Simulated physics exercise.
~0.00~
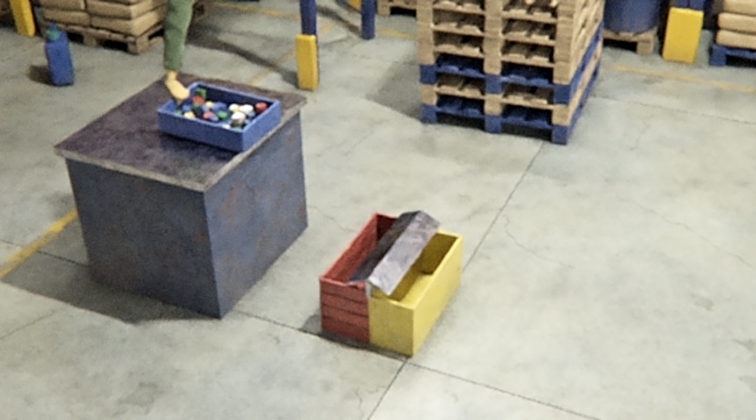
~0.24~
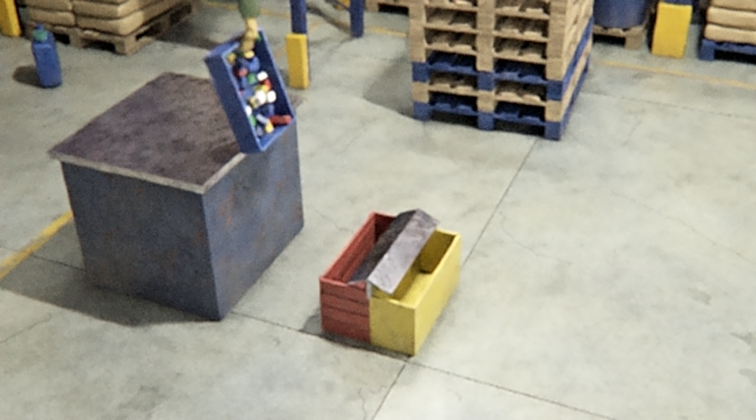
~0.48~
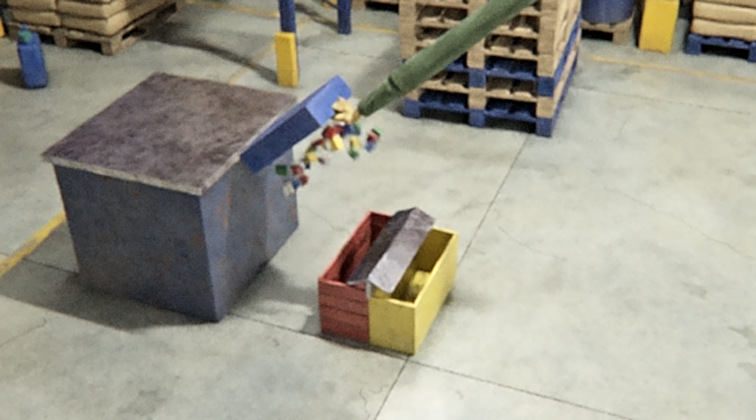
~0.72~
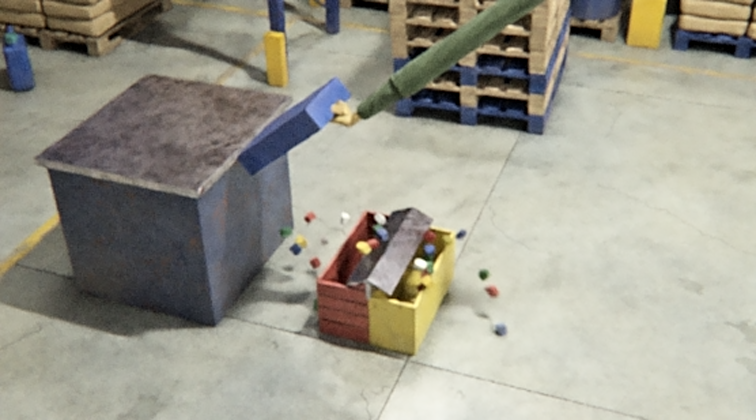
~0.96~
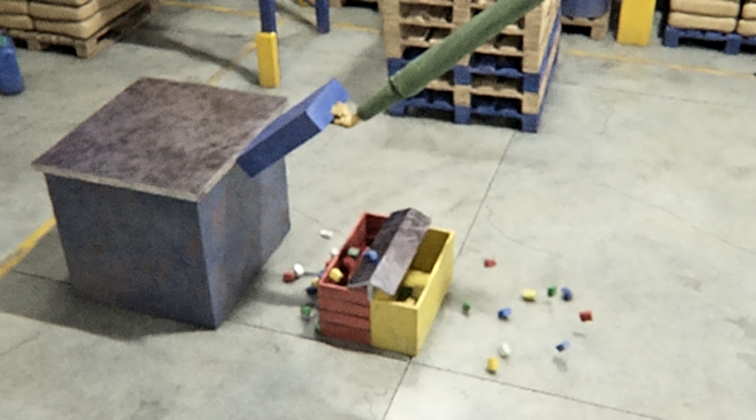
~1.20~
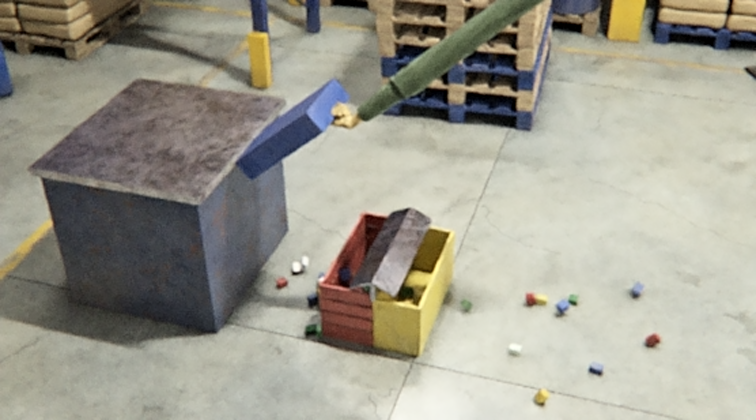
We see a green arm tip a blue crate of colourful toy bricks off a bench edge, spilling them toward a red box and a yellow tote split by a steel ridge; some land inside, while many scatter across the floor on both sides.
